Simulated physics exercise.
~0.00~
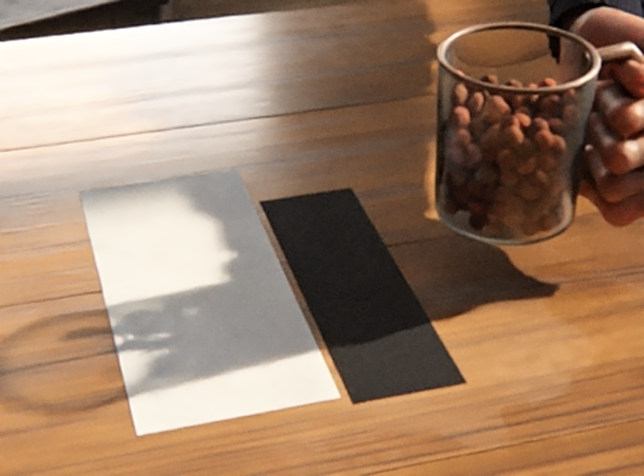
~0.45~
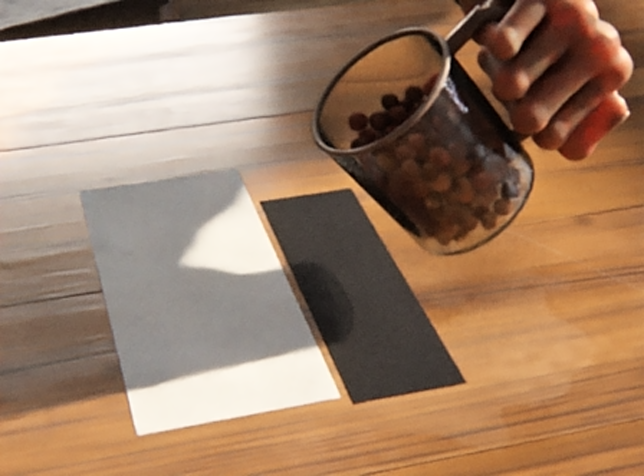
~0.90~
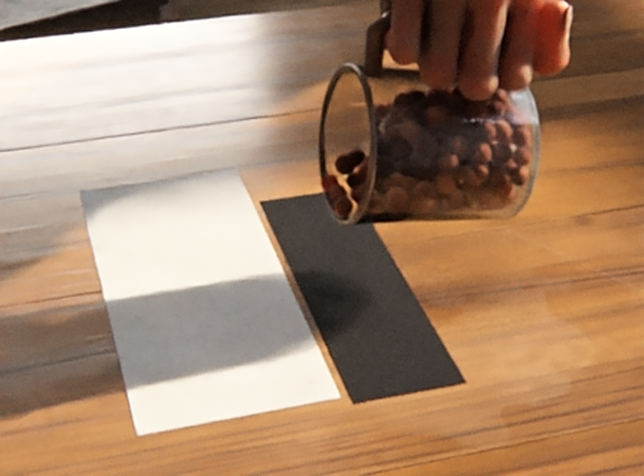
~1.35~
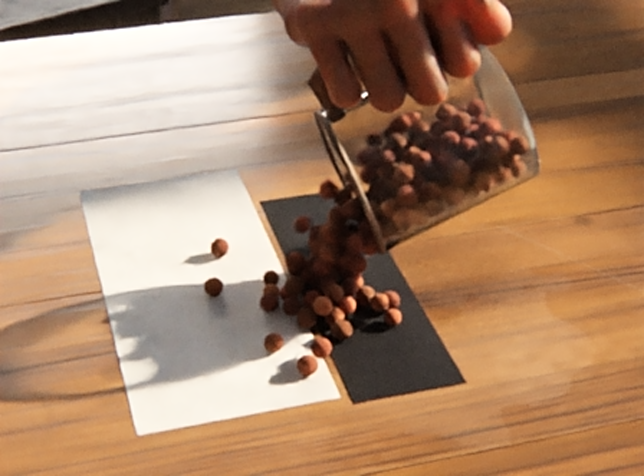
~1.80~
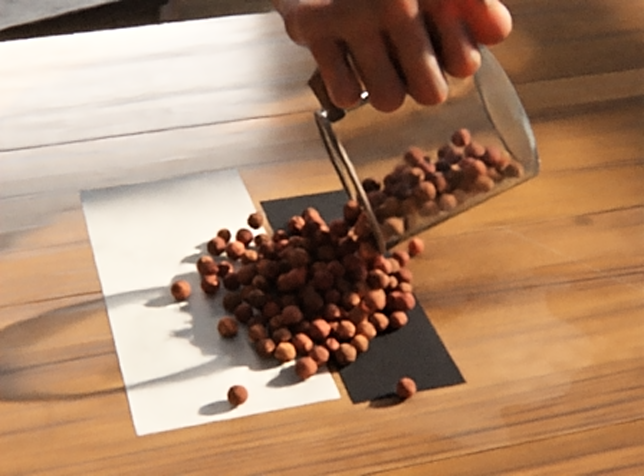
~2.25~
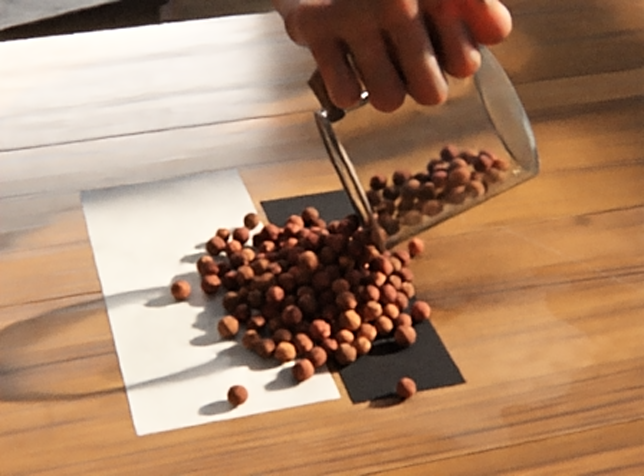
A hand tips a glass cup, spilling brown balls across white and black mats, some staying inside.
